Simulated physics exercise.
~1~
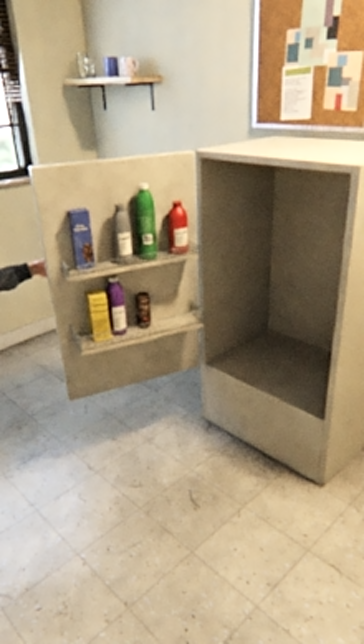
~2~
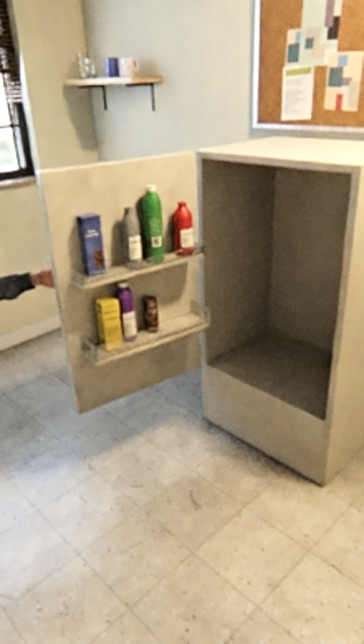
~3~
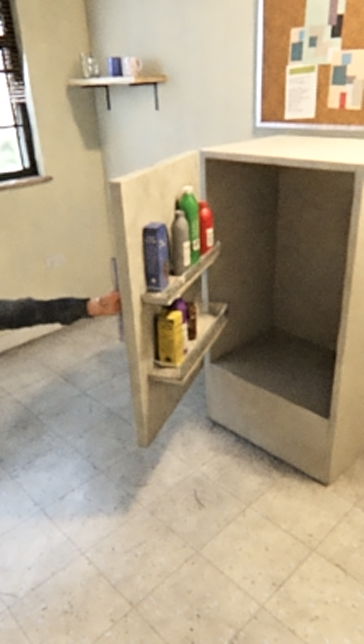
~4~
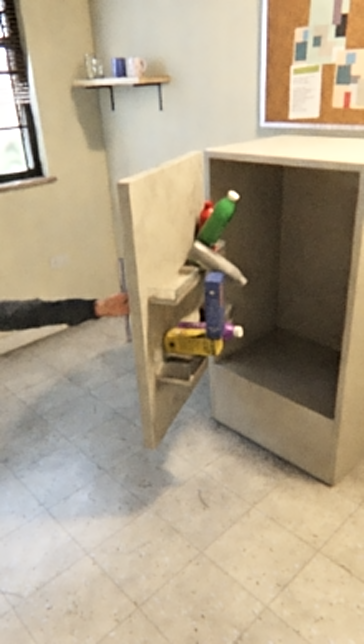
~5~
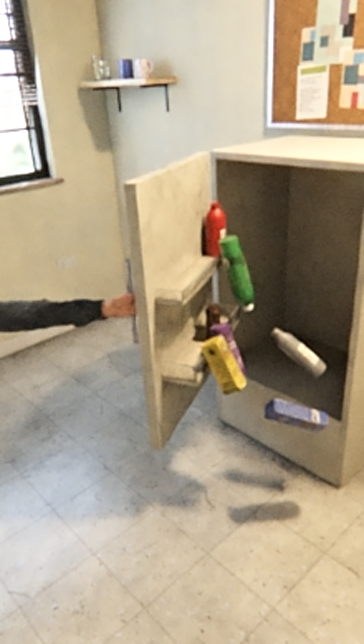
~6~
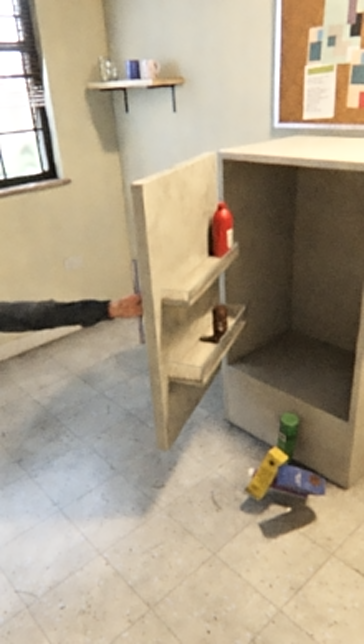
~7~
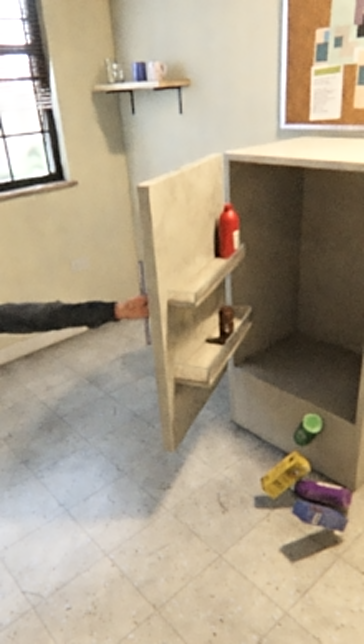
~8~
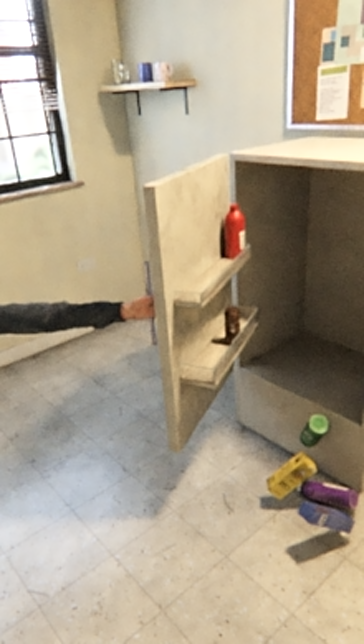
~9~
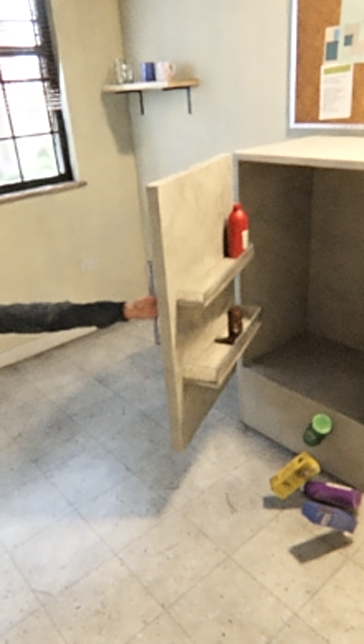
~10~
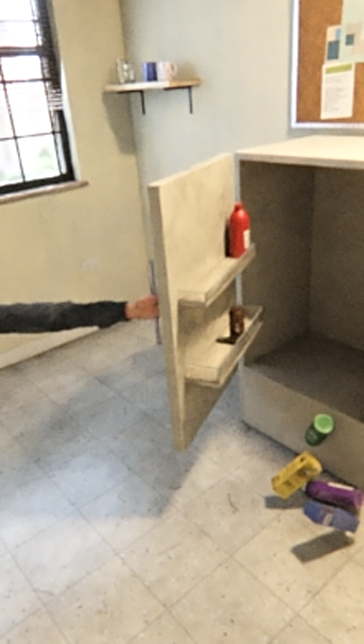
The footage shows a hand swinging a cabinet door partway shut and stopping, whereupon a blue carton, grey bottle, yellow carton, purple bottle and green bottle tumble off its shelves toward the floor, while the red bottle and brown can remain on the door.
